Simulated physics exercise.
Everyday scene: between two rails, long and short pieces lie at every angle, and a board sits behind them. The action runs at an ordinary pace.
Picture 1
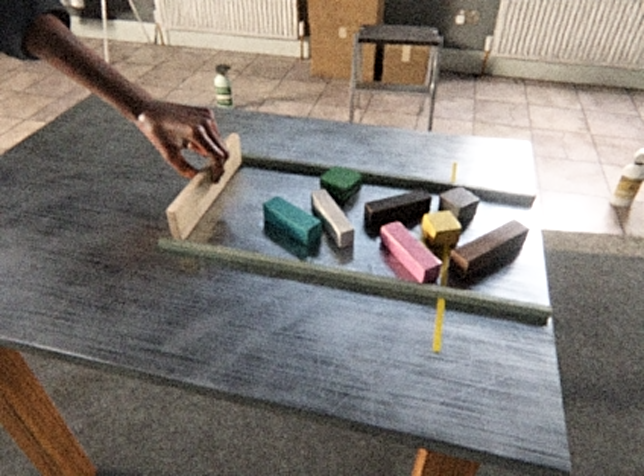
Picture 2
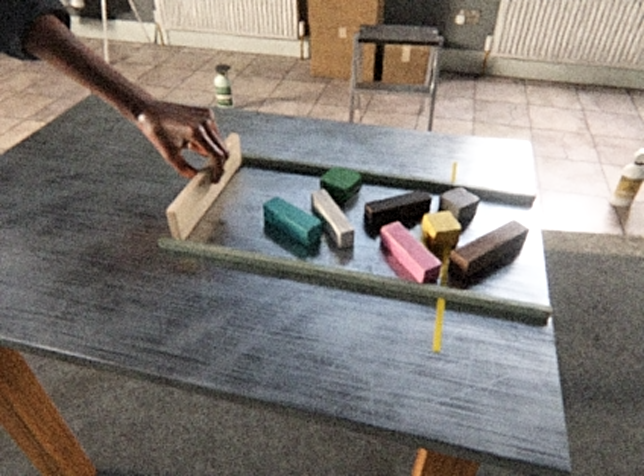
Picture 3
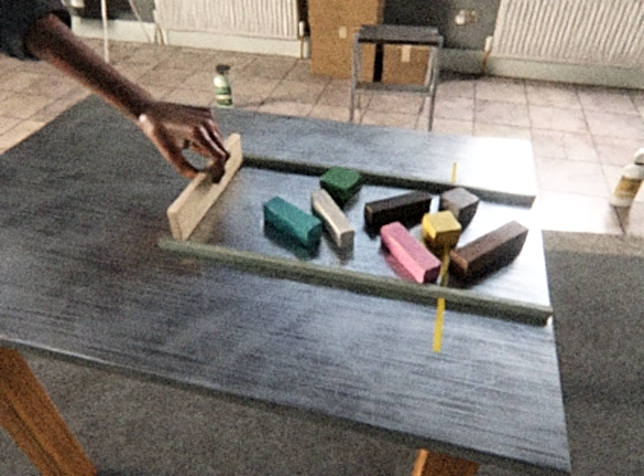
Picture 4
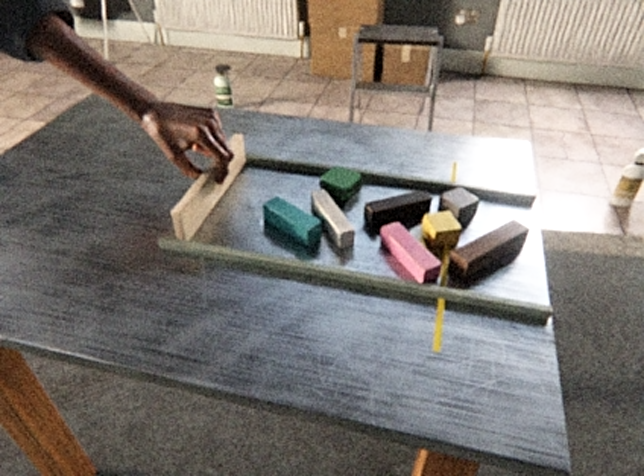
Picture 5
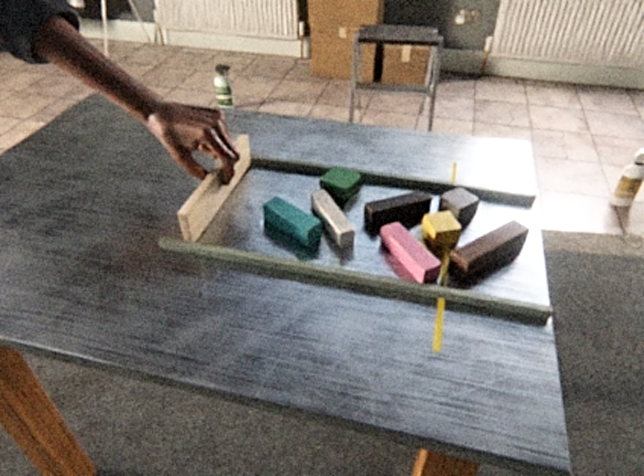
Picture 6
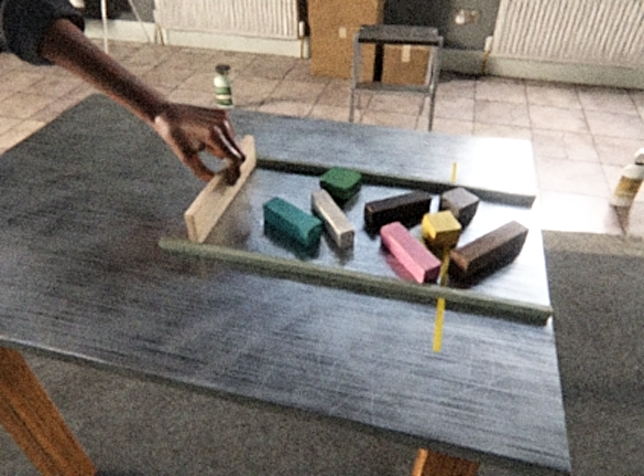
A hand slides a wooden board slightly right between two rails, toward scattered coloured blocks.
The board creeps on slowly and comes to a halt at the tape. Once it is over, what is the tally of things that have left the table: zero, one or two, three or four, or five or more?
A tally of zero.
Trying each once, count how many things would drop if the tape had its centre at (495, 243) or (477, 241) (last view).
In that order 4 and 3.
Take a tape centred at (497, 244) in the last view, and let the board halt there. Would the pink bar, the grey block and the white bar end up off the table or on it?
In this case the pink bar drops; next, the grey block drops; last, the white bar does not drop.
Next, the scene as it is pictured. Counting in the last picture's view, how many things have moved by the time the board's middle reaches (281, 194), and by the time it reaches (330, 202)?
Moved so far: 1, later 3.
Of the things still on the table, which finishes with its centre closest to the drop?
It's the brown stick that ends up nearest.
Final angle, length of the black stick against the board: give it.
Misalignment: Close to 0°.
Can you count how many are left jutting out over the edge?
Overhanging ones - 1.
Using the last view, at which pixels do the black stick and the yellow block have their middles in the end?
Near (495, 210) and (521, 235).
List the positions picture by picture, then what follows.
Brown stick (490, 247); grey block (458, 205); yellow block (441, 229); board (209, 183); tape (448, 236), in the first frame.
Grey block (458, 205); white bar (332, 218), in the second frame.
Yellow block (441, 229); green case (341, 184), in the third frame.
Brown stick (490, 247); board (213, 184), in the fourth frame.
Grey block (458, 205); turquoise bar (292, 220), in the fifth frame.
Brown stick (490, 247); grey block (458, 205); yellow block (441, 229); board (225, 186); tape (448, 236), in the sixth frame.
Soon after, none off yet; brown stick at rest near (490, 247); grey block at rest near (458, 205); yellow block at rest near (441, 229).
At rest, the number that fall off is zero.
